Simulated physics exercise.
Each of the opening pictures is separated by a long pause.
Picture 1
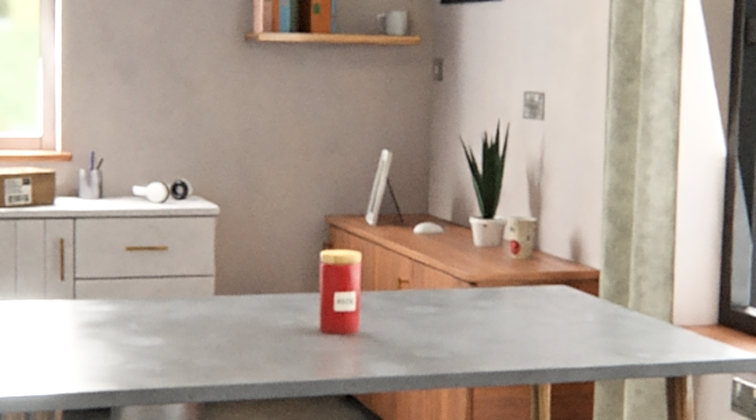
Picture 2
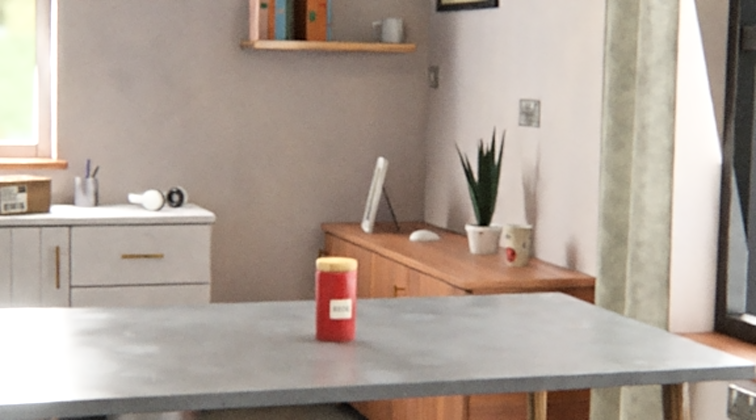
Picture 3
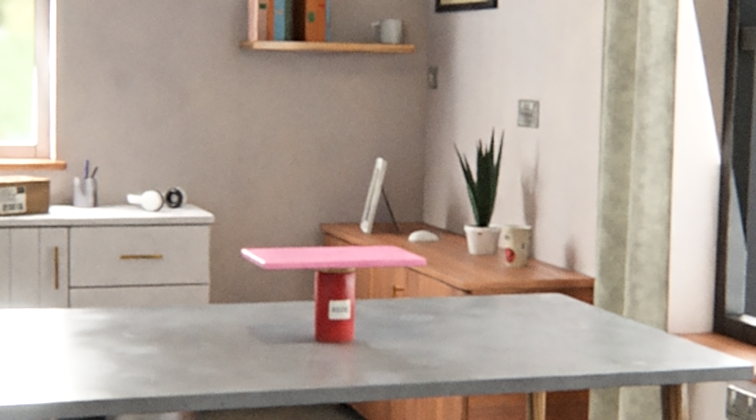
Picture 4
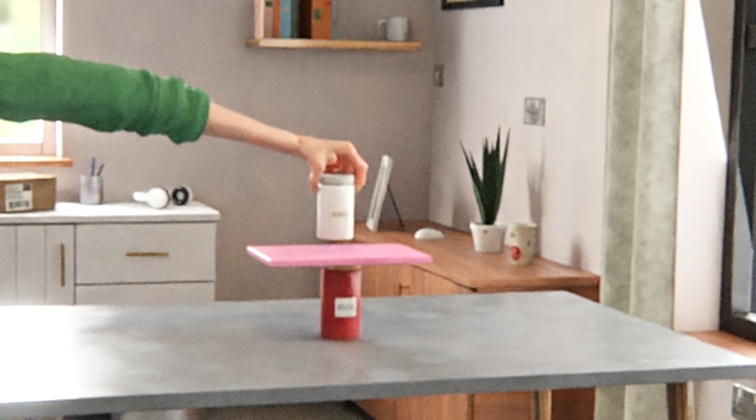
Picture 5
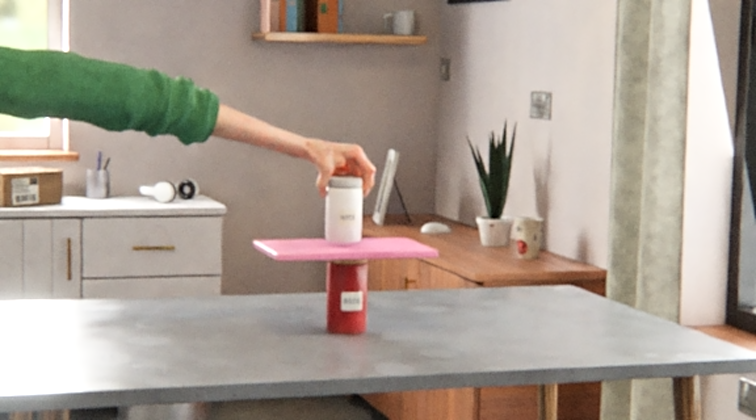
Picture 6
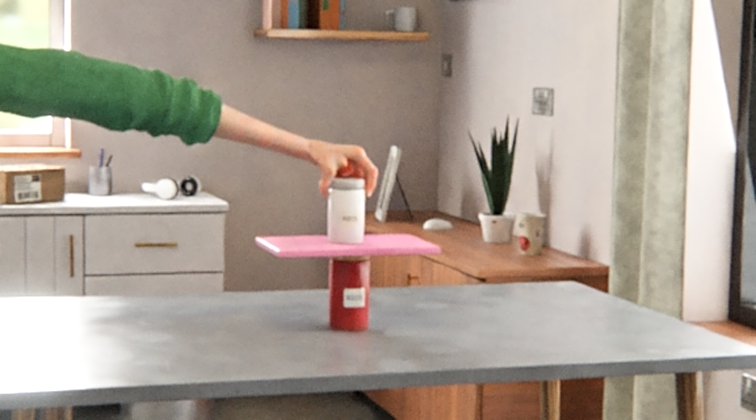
In the video, a red jar stands on a gray table, then a flat pink lid appears on top of it. A green-sleeved arm reaches in from the left, lowers a white jar onto the lid and keeps holding it.
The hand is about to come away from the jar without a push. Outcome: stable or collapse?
Well, once it's let go, everything stays put there.
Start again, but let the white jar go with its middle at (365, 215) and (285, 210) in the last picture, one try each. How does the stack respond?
In case one it stays upright, while in case two it tumbles.
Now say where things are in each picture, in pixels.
In the first picture, the last thing is not in view yet.
In the second picture, the last thing is not in view yet.
In the third picture, the last thing is not in view yet; pink lid (332, 257).
In the fourth picture, coming down; white jar (335, 206); pink lid (338, 255).
In the fifth picture, coming down; white jar (344, 209); pink lid (344, 249).
In the sixth picture, set down, still held; white jar (346, 211); pink lid (347, 245).
Then, 0.60 s after the last picture, nothing has stirred.
Then, 1.30 s after the last picture, white jar resting near (346, 211).
Then, 2.10 s after the last picture, things are still on the move.
At rest, all 3 in place. Seen from the same camera at the end, white jar near (346, 211). The stack keeps its balance.
